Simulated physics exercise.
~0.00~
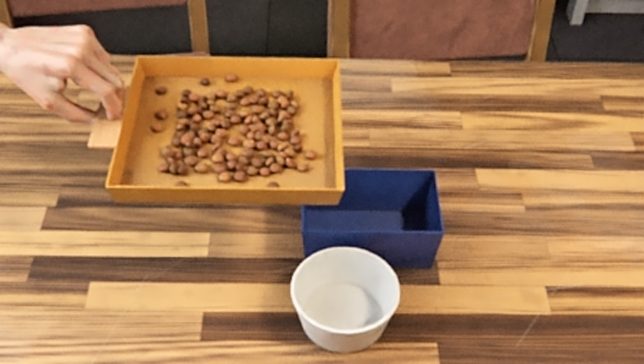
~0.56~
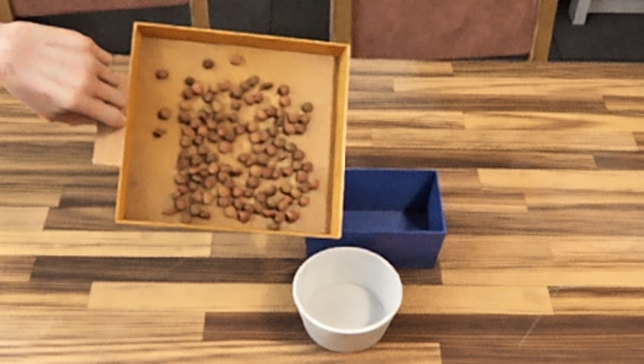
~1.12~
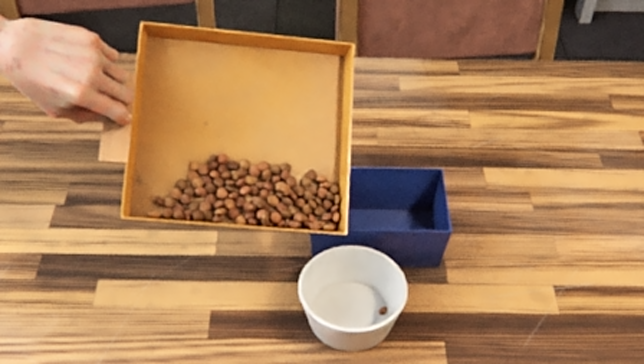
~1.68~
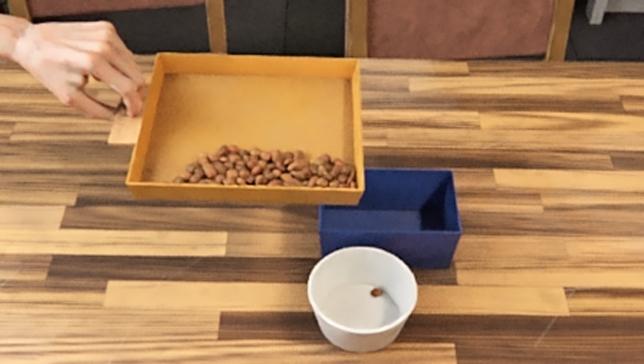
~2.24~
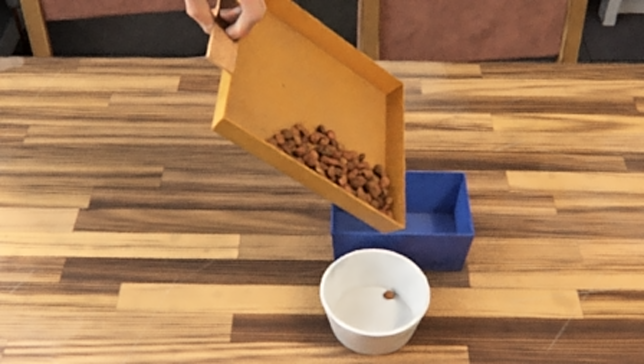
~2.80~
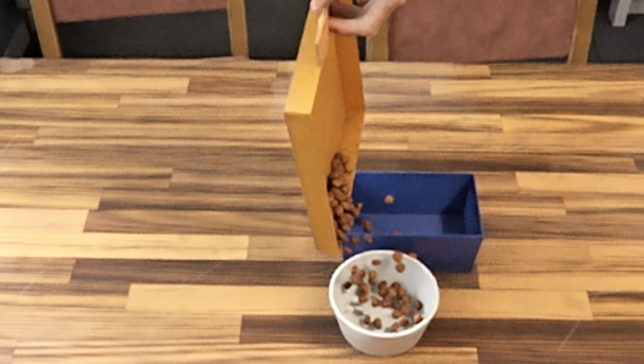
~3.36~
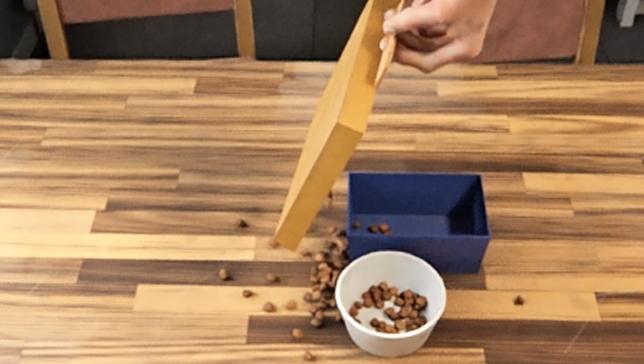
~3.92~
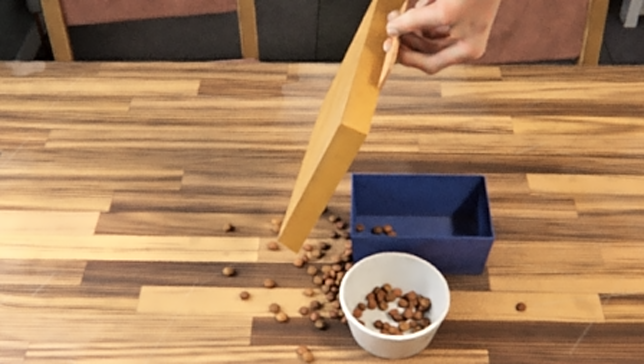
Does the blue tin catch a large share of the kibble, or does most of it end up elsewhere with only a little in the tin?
Most of it ends up elsewhere, with only a little in the blue tin. Much larger shares finish in the white dish and outside the containers on the table.
